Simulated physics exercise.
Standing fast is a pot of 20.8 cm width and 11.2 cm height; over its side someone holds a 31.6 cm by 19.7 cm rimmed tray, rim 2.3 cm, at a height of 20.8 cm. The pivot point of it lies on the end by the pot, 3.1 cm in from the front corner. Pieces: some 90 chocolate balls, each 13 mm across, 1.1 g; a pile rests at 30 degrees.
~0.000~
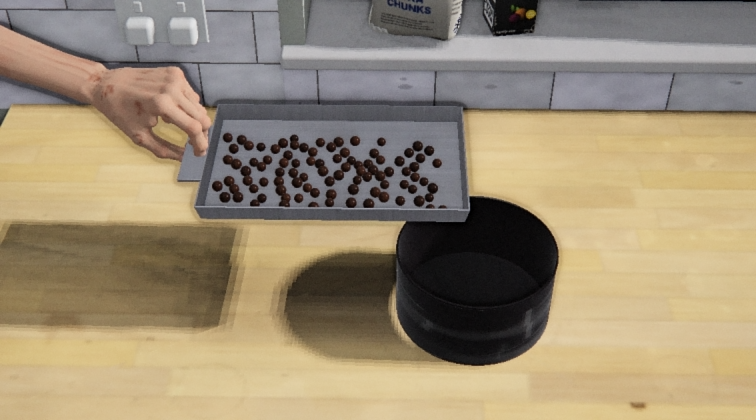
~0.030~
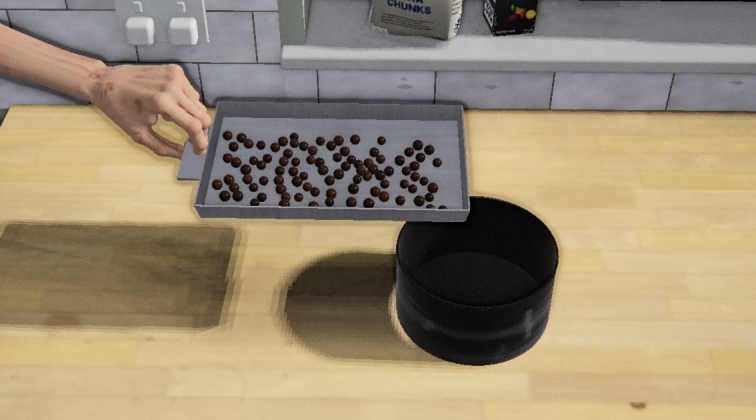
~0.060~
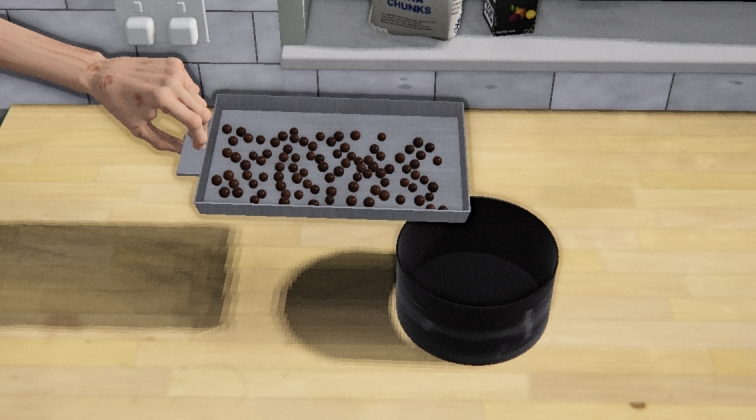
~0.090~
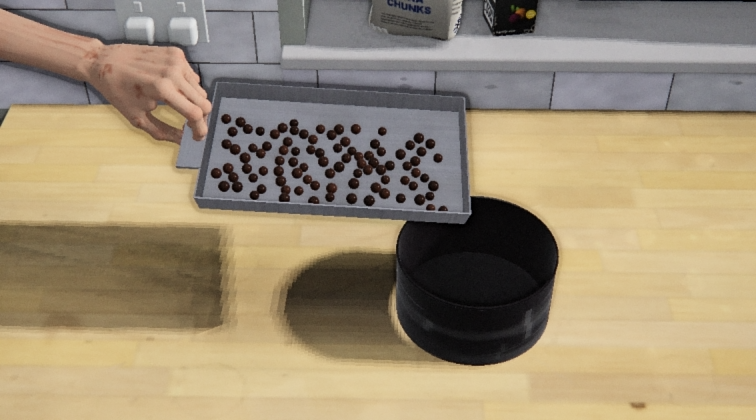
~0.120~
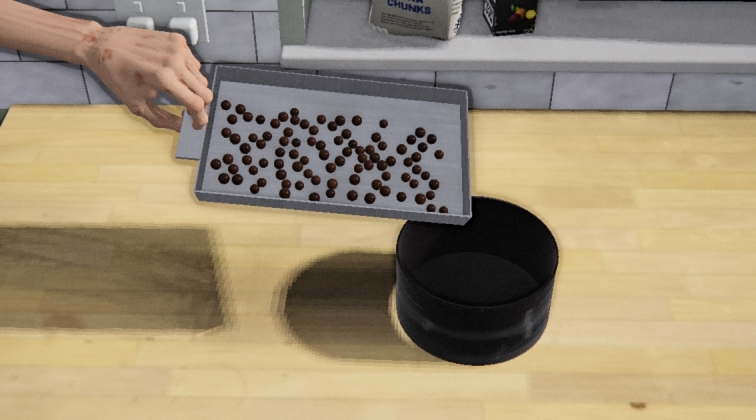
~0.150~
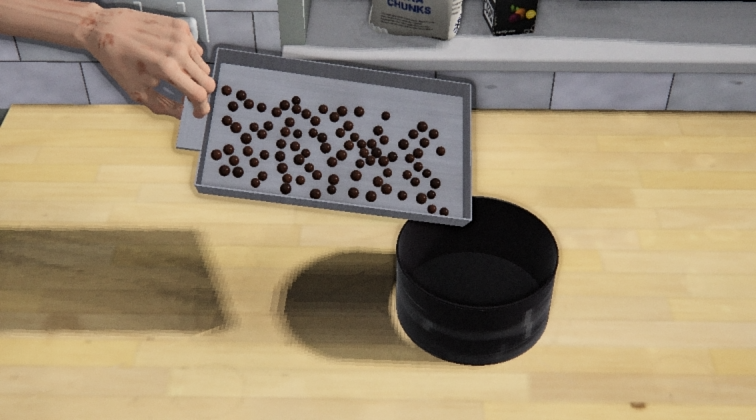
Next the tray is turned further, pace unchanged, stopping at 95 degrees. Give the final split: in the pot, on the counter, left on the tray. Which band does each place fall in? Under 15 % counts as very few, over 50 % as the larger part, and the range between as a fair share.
Pot: A fair share. Counter: The larger part. Tray: Very few.
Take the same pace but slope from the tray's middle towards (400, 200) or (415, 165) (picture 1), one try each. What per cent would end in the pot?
Roughly 50 % for the first direction, roughly 60 % for the second.
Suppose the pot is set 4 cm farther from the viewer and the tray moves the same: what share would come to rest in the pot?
My estimate: Some 5 per cent.
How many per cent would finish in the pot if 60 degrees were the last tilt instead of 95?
In that case it comes to about 15 in a hundred.
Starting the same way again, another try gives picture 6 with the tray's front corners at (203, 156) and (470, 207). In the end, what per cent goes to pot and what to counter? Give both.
Pot 55; counter 45.
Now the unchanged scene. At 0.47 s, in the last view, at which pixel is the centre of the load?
Around (407, 205).
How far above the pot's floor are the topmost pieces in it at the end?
Measured height: Approx. 1.5 cm.
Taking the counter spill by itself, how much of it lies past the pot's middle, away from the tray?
About 70 per cent.
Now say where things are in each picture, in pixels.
The first frame shows tray tilt 0 degrees, front corners at (199, 204) and (465, 207); middle of the pieces at (323, 171); pot at (477, 249).
The second frame shows tray tilt 1 degrees, front corners at (199, 203) and (466, 208); middle of the pieces at (323, 170).
The third frame shows tray tilt 3 degrees, front corners at (199, 200) and (466, 209), lowest corner right front; middle of the pieces at (323, 167).
The fourth frame shows tray tilt 7 degrees, front corners at (198, 195) and (466, 211), lowest corner right front; middle of the pieces at (323, 162).
The fifth frame shows tray tilt 13 degrees, front corners at (199, 188) and (467, 213), lowest corner right front; middle of the pieces at (324, 155).
The sixth frame shows tray tilt 19 degrees, front corners at (199, 182) and (468, 216), lowest corner right front; middle of the pieces at (326, 148); pot at (477, 249). Its pace works out near 210 degrees a second.
Then, at 0.34 s, tilt 59 degrees; the tray holds 100 %, the pot 0 %.
Then, at 0.47 s, tilt 86 degrees; the tray holds 100 %, the pot 0 %.
After 0.72 s, tilt 95 degrees; the tray holds 10 %, the pot 30 %.
In the end, at 2.1 s, pot 40 %, counter 60 %, tray 0 %.
